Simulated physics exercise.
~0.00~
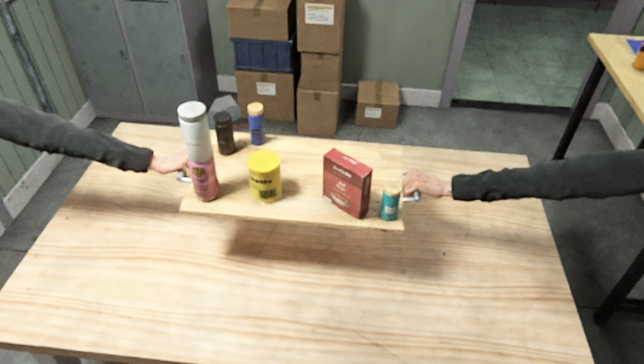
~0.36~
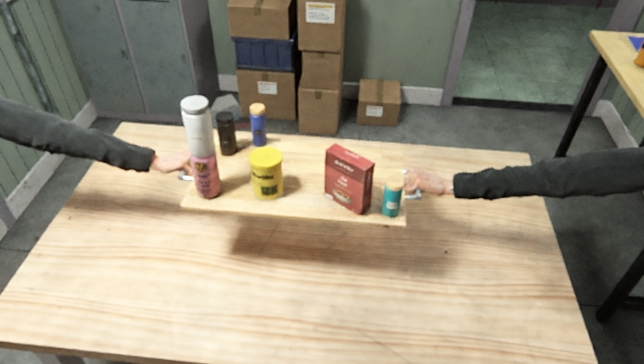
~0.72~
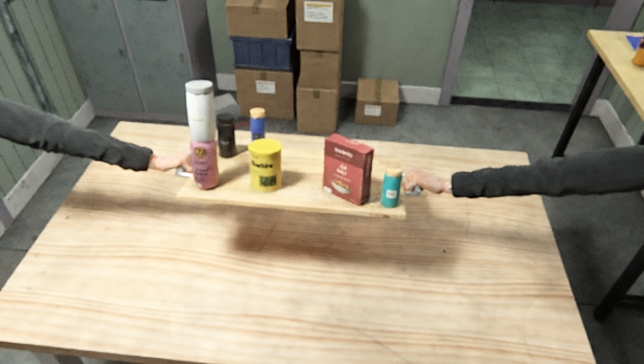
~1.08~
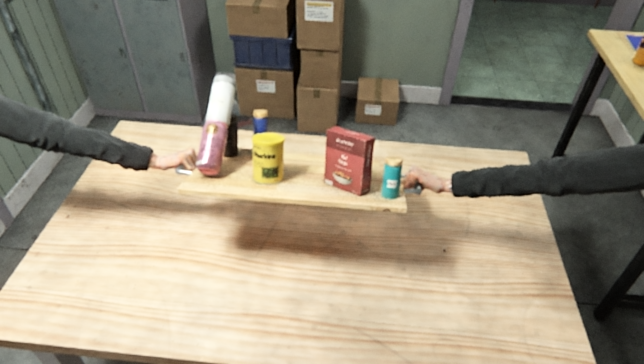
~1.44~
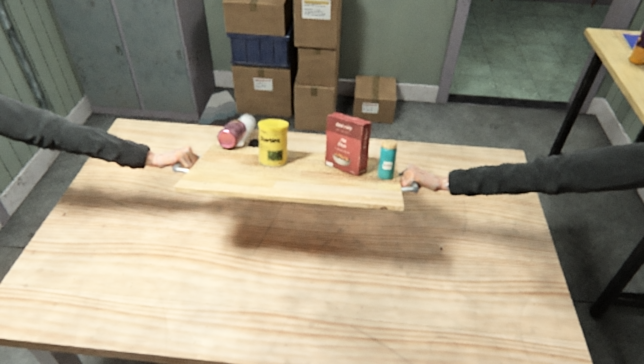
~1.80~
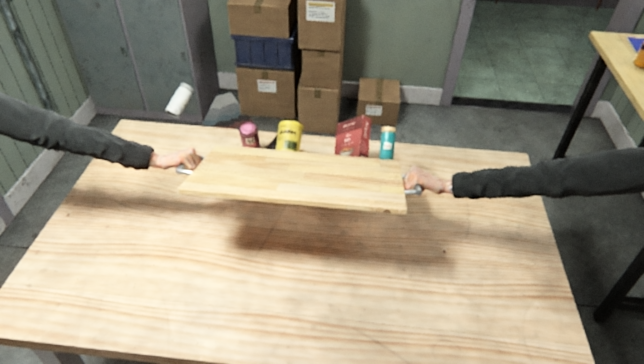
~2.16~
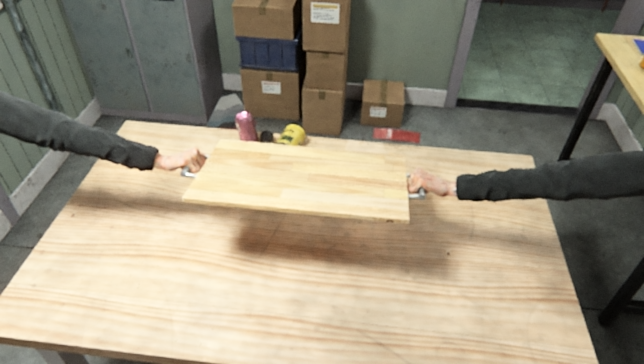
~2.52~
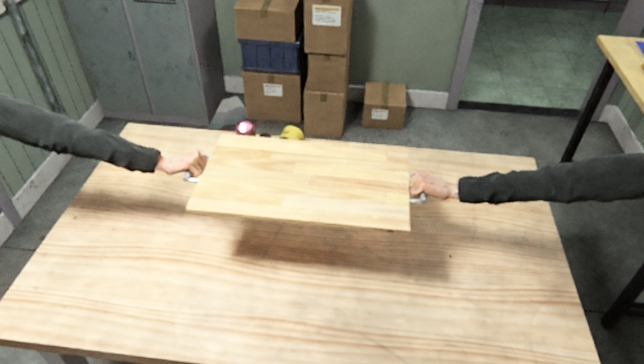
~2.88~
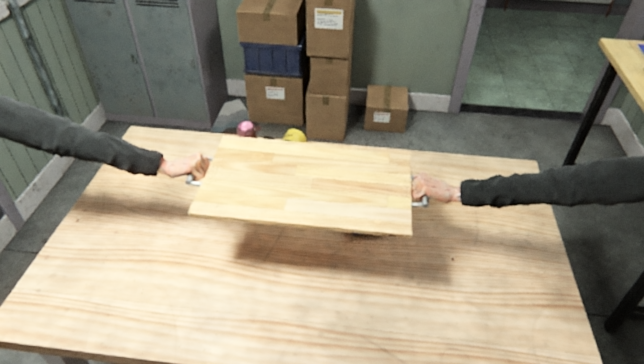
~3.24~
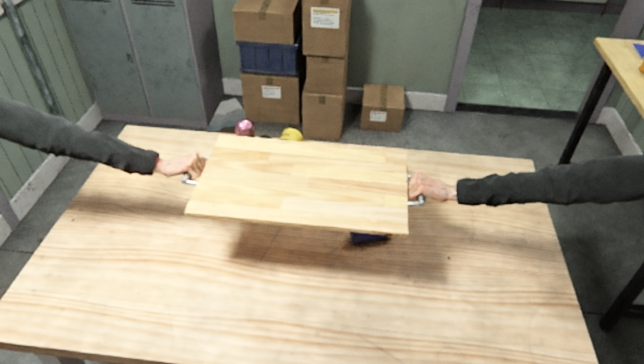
A rimless wooden tray held by two hands above a table tips away from the viewer, and the jar, shakers, pink can, yellow tin and red packet topple or slide off its far edge. The tray returns to nearly level, empty, with a dark blue object lying beneath it.
